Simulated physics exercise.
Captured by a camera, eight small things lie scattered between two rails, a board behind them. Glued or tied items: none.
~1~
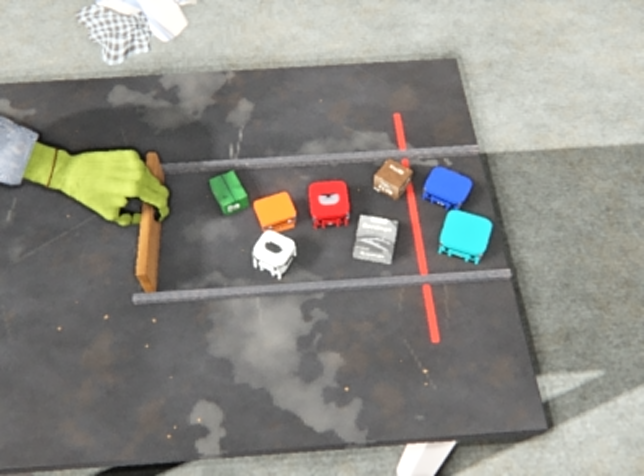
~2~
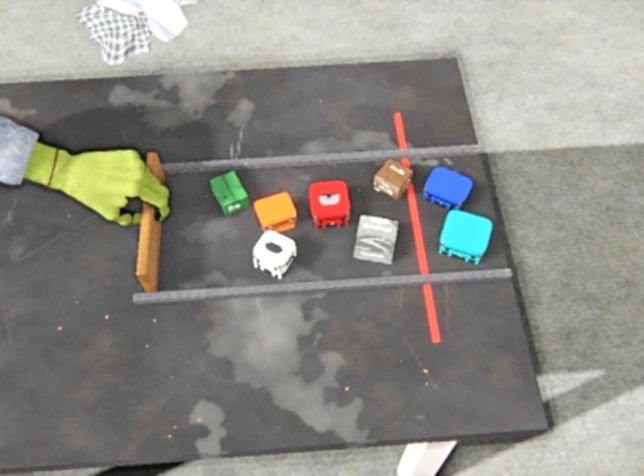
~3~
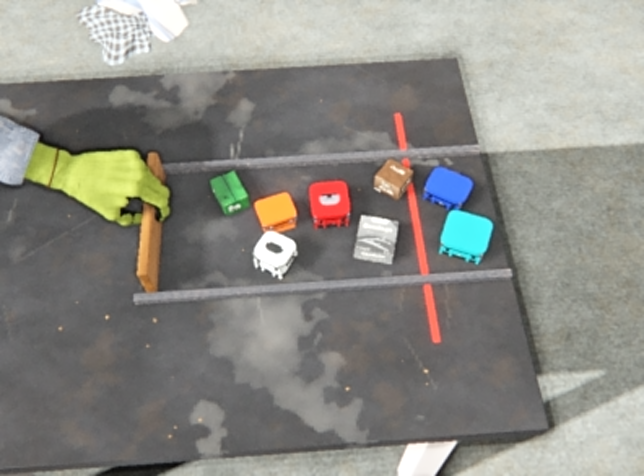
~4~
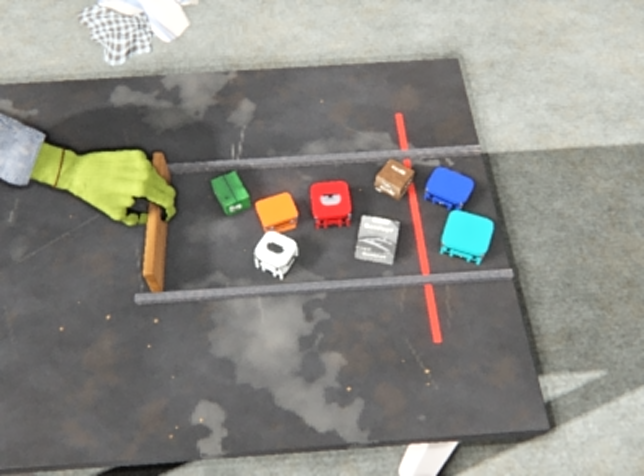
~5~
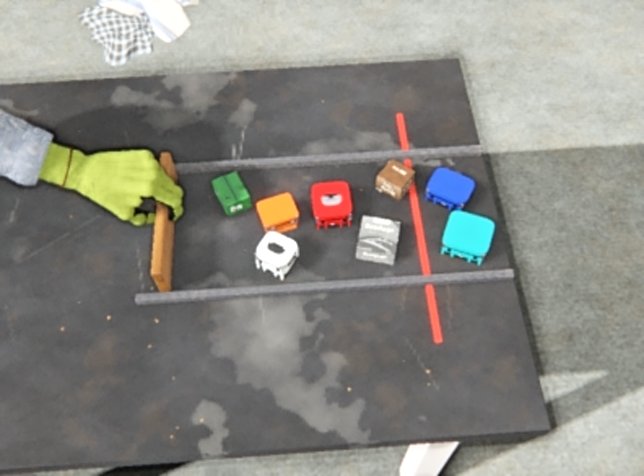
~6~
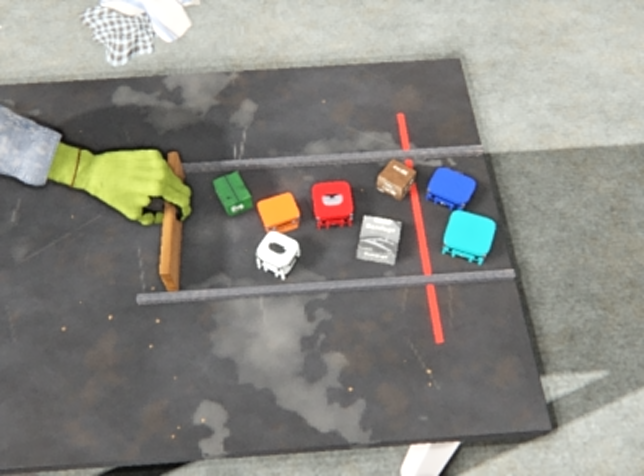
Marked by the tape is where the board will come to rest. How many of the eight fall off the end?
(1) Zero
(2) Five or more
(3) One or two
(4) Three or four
3, one or two.
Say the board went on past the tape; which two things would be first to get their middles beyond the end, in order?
In order: The turquoise case, then the blue case.
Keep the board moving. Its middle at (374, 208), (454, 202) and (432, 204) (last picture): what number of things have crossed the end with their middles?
That makes 0, 4, 2.
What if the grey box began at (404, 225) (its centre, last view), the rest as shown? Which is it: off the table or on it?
Well, from there it is not lost.
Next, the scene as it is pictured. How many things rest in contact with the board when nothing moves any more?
3.
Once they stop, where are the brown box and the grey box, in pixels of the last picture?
Brown box at about (450, 163), grey box at about (475, 231).
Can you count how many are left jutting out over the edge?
Counting them gives 0.
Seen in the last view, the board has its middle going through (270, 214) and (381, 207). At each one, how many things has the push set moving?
First 3, then 8.
A little later, none off yet; turquoise case at rest near (468, 237); blue case at rest near (451, 190); brown box at rest near (397, 180).
Next, none off yet; turquoise case moving near (478, 238); blue case shifted a little near (467, 188); brown box shifted about its own width near (413, 168).
When it is over, the number that fall off is one or two; down, blue case and turquoise case.
